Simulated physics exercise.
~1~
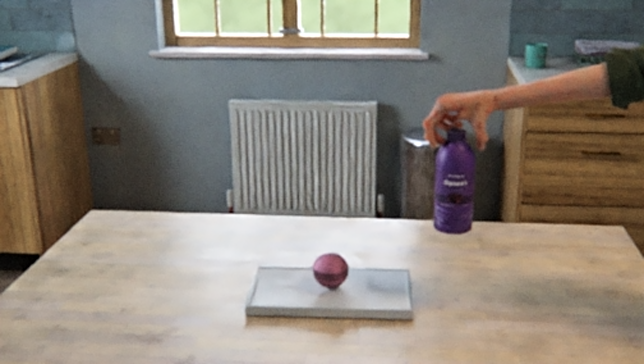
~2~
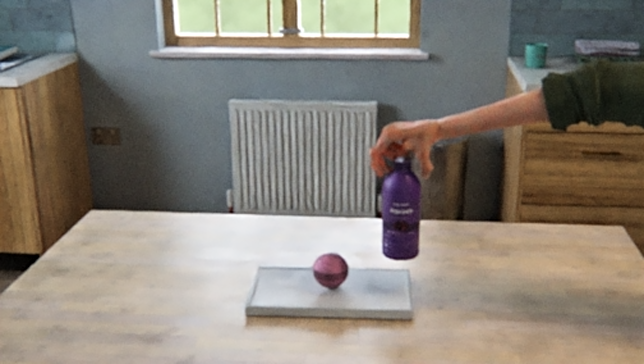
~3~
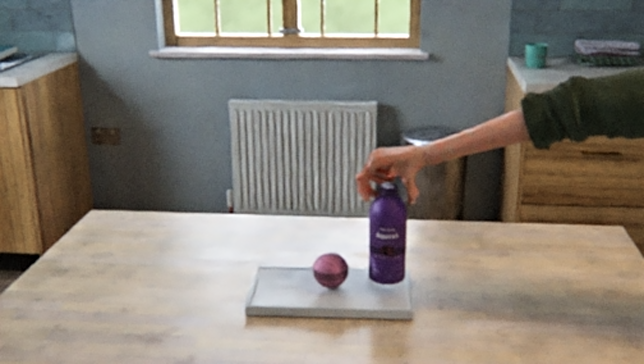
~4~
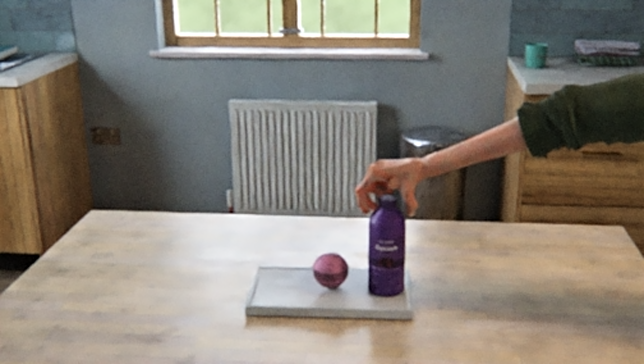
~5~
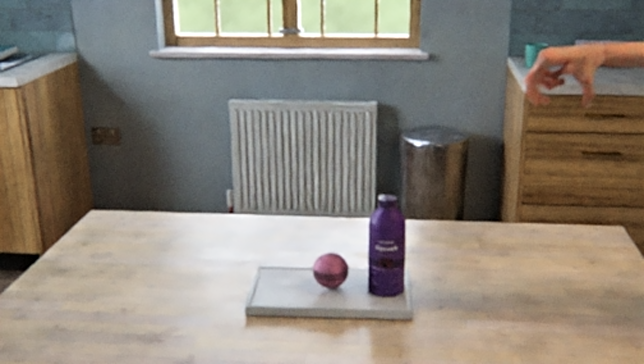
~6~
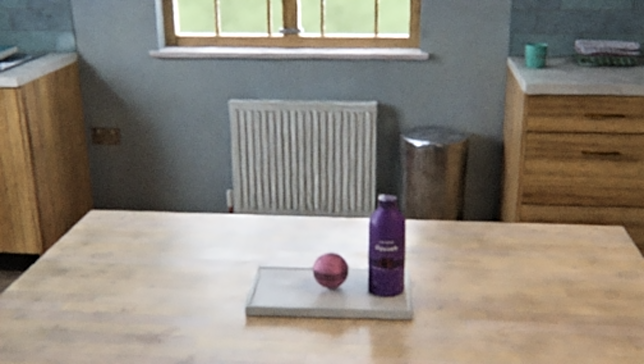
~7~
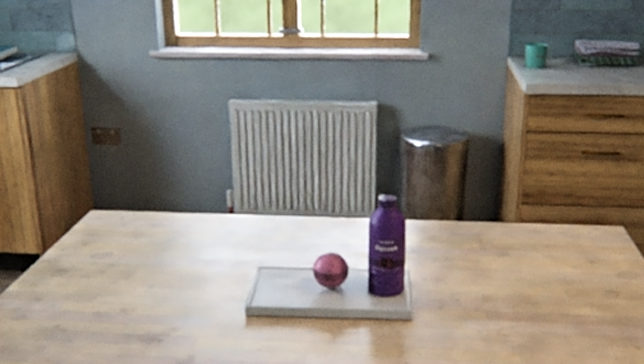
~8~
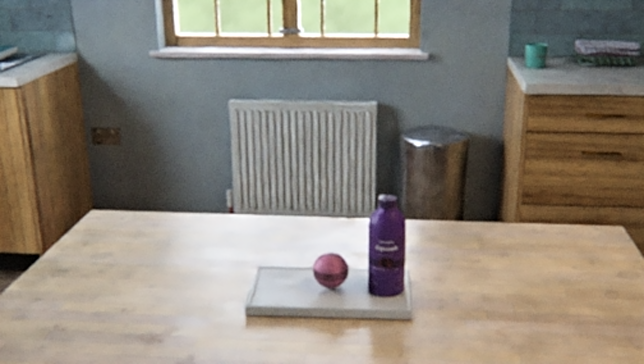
A purple bottle hangs upright from a hand reaching in from the right, above a pale wooden table in a kitchen, seen from the front by a still camera. On the table a pinkish ball rests on a flat whitish tray, with a radiator, a window and wooden cabinets behind. The hand carries the bottle left and down, then sets it upright on the right end of the tray, beside the ball. The fingers let go and the arm draws back out to the right, uncovering a metal bin. The bottle stays standing, and the ball and tray remain still.
